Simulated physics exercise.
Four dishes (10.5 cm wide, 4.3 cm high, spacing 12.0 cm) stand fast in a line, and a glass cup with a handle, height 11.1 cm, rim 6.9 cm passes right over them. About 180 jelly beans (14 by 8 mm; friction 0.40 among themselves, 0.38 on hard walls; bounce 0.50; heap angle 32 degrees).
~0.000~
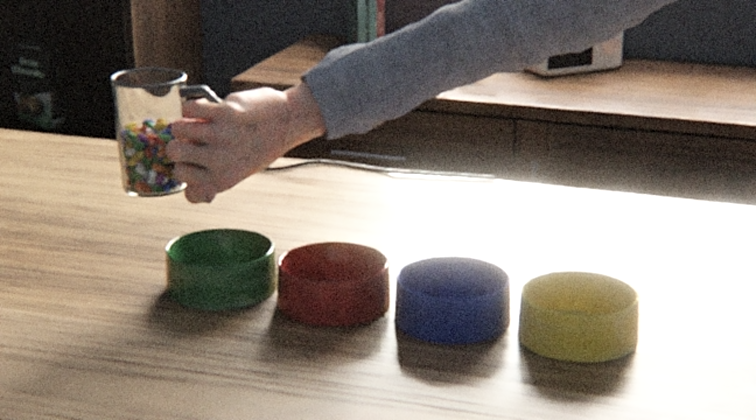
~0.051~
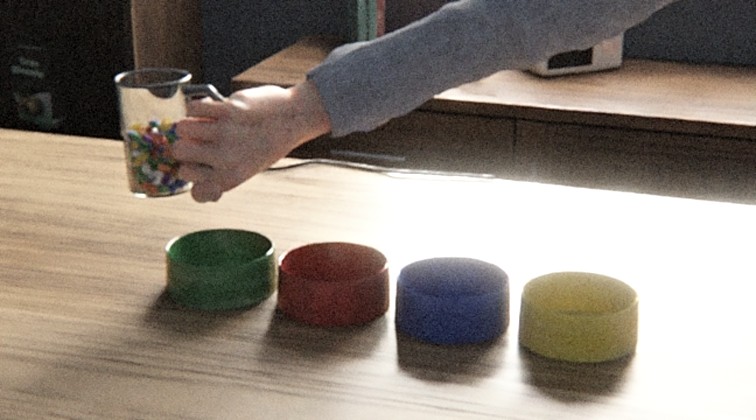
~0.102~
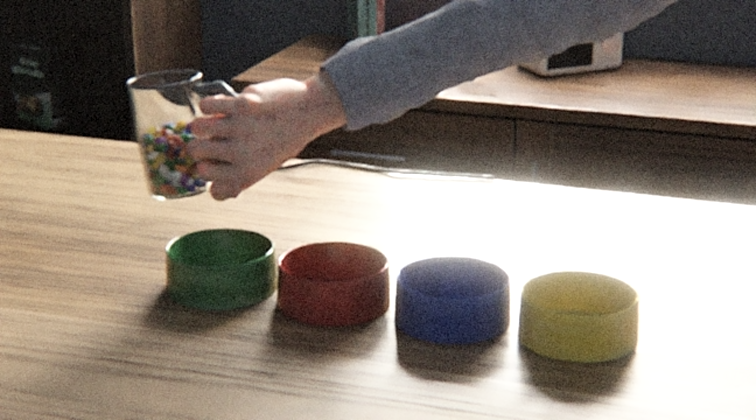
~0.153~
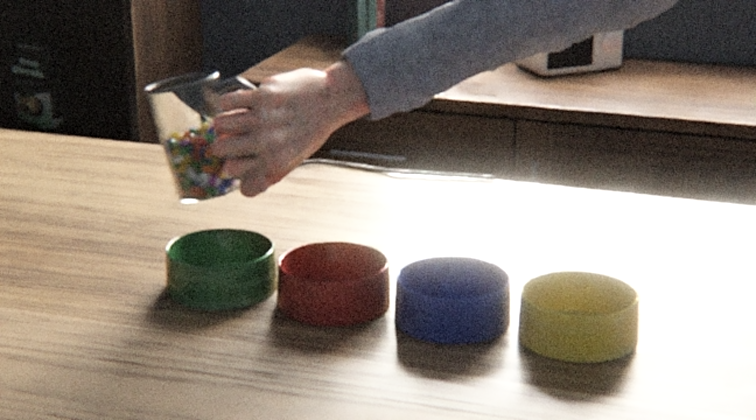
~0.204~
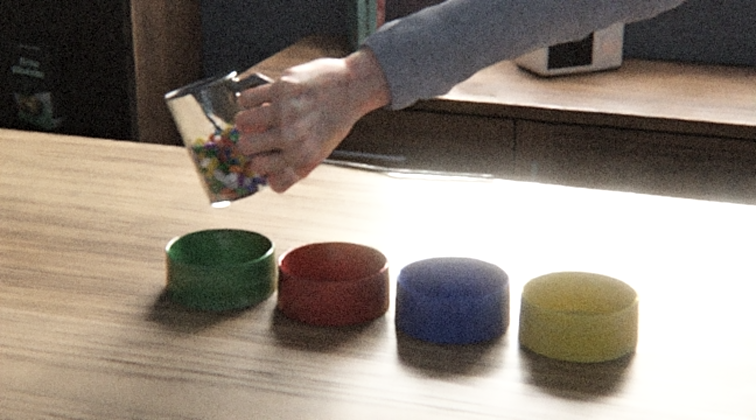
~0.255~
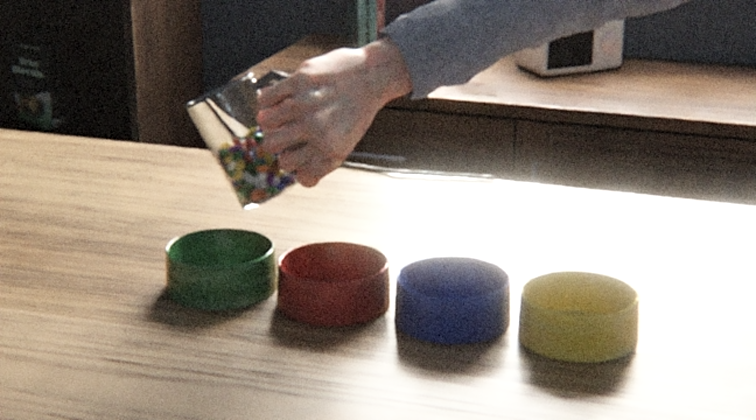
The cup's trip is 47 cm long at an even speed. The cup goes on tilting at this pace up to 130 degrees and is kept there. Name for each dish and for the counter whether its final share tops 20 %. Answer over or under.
Red dish: Under; blue dish: Under; green dish: Under; yellow dish: Over; on the counter: Under.
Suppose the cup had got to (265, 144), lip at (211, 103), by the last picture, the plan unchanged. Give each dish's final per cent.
Red 0; blue 0; green 0; yellow 100.
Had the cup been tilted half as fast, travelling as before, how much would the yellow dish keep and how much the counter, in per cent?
In that case yellow 100; counter 0.
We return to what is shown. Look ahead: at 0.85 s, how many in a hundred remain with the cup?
Roughly 100 per cent.
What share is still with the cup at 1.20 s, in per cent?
About 30 per cent.
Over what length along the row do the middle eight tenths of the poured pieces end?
Roughly 6 cm.
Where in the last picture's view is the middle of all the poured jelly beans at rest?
Around (562, 316).
Then, at 0.61 s, tilt 77 degrees; cup holds 100 %.
After 0.85 s, tilt 111 degrees; cup holds 100 %.
After 1.20 s, tilt 130 degrees; cup holds 30 %, yellow 65 %.
In the end, at 2.4 s, red 0 %, blue 0 %, green 0 %, yellow 95 %, counter 0 %.
